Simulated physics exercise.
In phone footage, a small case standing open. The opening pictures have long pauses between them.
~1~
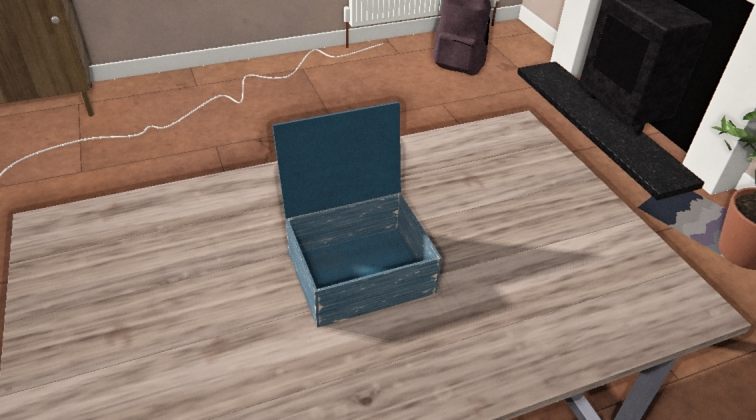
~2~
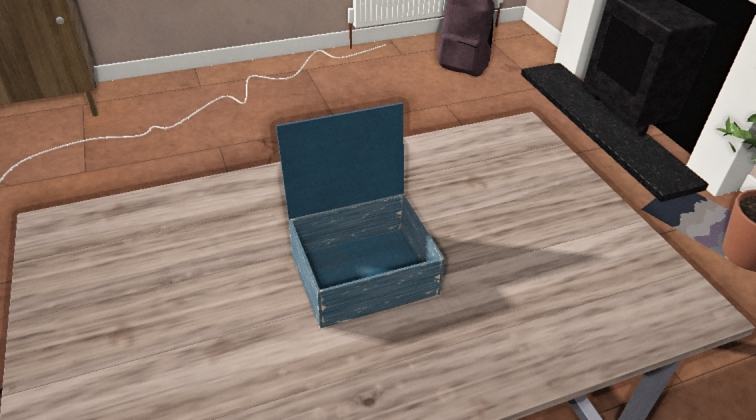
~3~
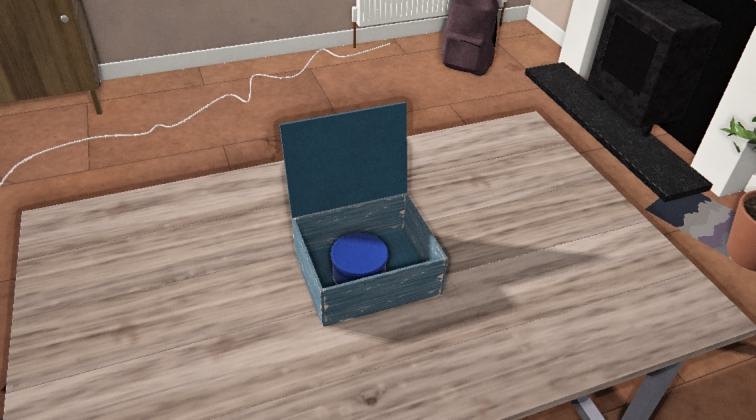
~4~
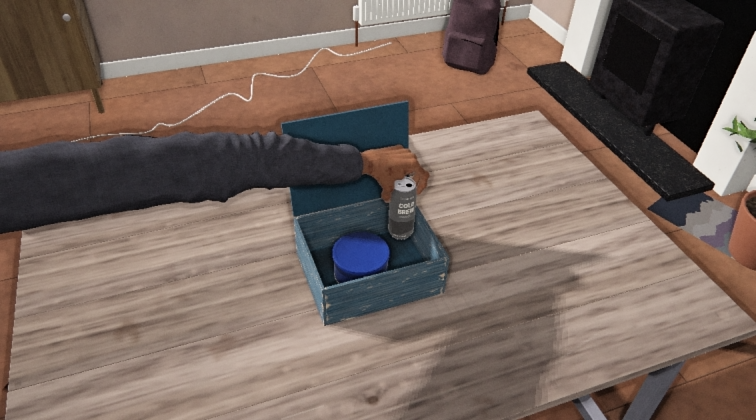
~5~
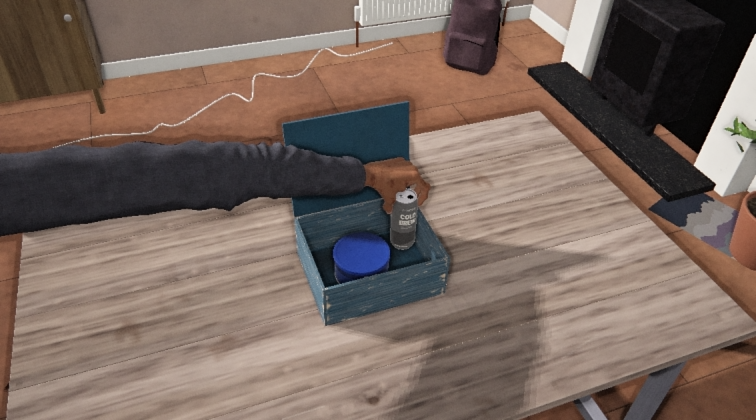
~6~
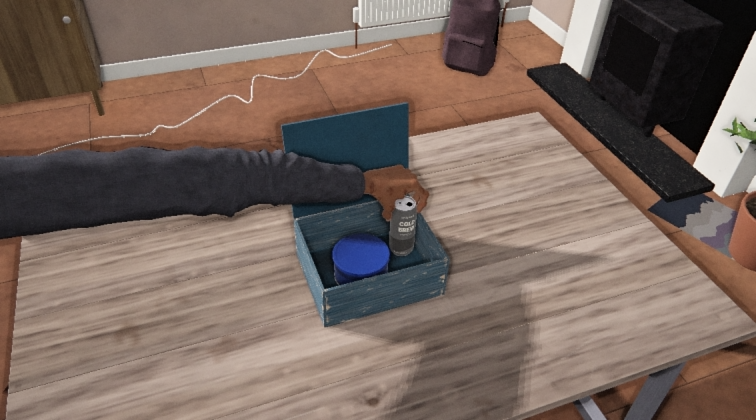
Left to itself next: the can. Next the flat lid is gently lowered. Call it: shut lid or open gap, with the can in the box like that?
Open gap.
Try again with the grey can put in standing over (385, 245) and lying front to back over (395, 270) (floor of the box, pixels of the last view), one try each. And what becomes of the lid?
The lid settles down with the first placement and settles down with the second.
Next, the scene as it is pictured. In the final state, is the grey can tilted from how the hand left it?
It keeps its pose.
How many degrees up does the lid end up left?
Some 45°.
Then, 1.20 s after the last picture, lid starting down.
Then, 1.60 s after the last picture, lid 58° above the rim.
At rest, lid 46° above the rim; both in place. Seen from the same camera at the end, grey can near (403, 227).
